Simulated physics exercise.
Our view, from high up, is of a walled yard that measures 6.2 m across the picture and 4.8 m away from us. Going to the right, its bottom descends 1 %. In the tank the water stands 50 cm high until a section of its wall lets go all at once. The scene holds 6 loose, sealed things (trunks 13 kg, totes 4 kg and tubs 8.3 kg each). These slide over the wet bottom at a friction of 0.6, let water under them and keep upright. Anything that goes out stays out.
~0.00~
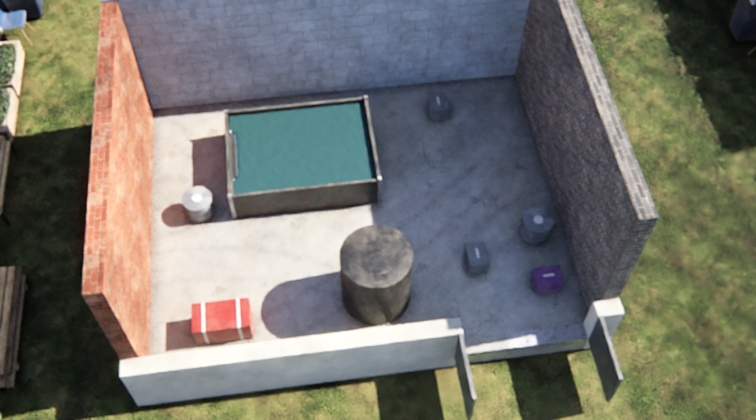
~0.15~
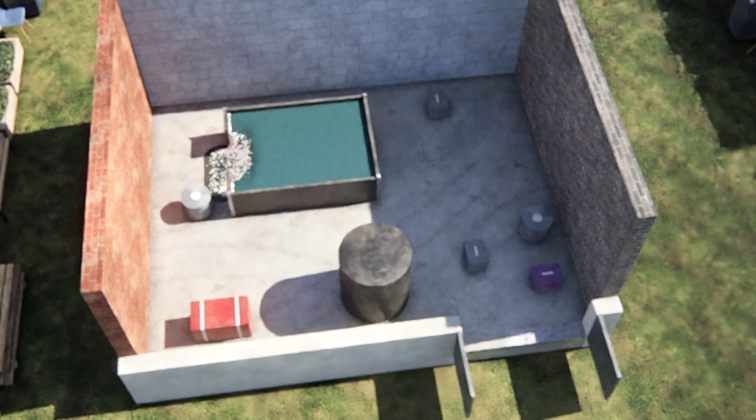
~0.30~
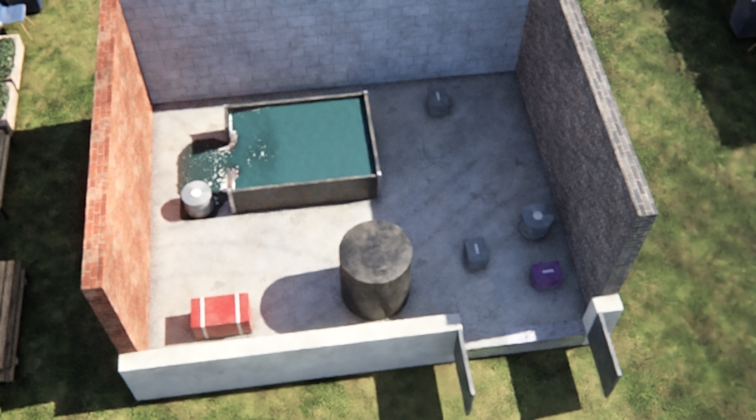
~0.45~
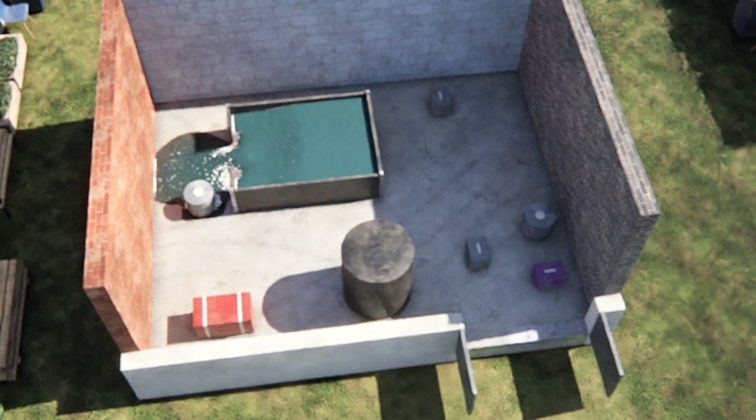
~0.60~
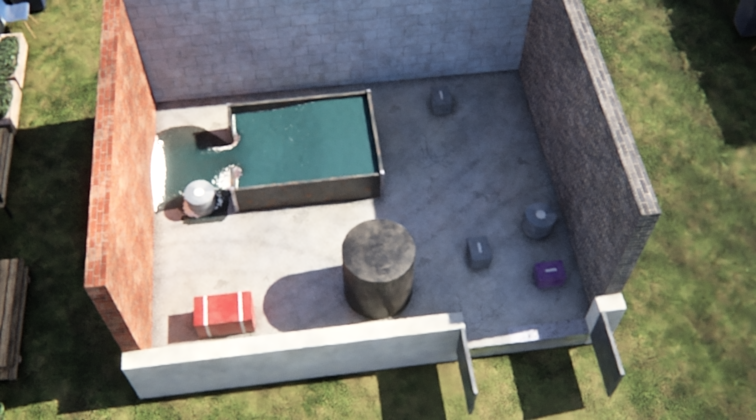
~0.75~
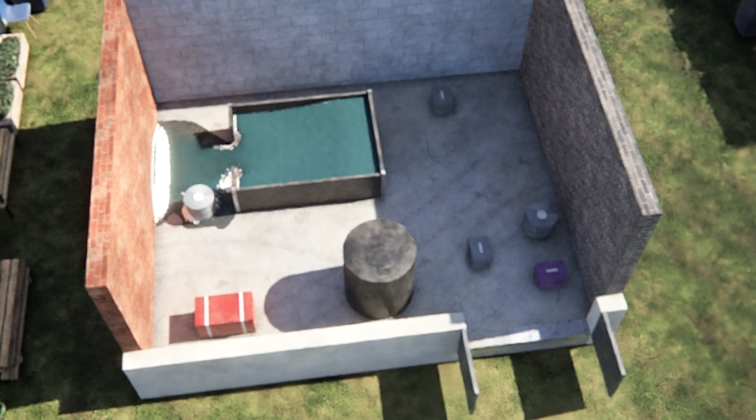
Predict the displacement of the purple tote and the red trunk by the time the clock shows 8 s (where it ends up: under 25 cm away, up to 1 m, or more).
Purple tote almost motionless; red trunk far from the start.
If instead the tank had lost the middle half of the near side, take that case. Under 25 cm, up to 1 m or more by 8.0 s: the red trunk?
With that failure, the red trunk moves slightly.
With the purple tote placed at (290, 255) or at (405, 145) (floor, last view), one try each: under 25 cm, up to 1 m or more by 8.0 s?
In that order: It stays put; it barely shifts.
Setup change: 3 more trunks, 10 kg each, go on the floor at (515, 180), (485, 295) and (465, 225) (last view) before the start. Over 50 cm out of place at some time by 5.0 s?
From first to last: Does not reach it, does not reach it, does not reach it.
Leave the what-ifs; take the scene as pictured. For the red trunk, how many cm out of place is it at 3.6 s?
It has shifted about 80 cm.
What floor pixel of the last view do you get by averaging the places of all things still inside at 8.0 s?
Near (436, 271).
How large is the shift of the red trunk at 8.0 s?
150 centimetres.
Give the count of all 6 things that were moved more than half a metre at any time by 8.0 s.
The total is 3.
After 1.6 s the purple tote is near (552, 271), 0.0 m from its start, aground; the red trunk is near (224, 308), 0.0 m from its start, aground; 0 of 6 are out; 0 afloat.
After 3.6 s the purple tote is near (552, 271), 0.0 m from its start, aground; the red trunk is near (279, 321), 0.8 m from its start, afloat; 0 of 6 are out; 1 afloat.
After 5.6 s the purple tote is near (552, 271), 0.0 m from its start, aground; the red trunk is near (335, 318), 1.6 m from its start, afloat; 0 of 6 are out; 2 afloat.
After 8.0 s the purple tote is near (554, 265), 0.1 m from its start, afloat; the red trunk is near (335, 318), 1.6 m from its start, afloat; 0 of 6 are out; 4 afloat.
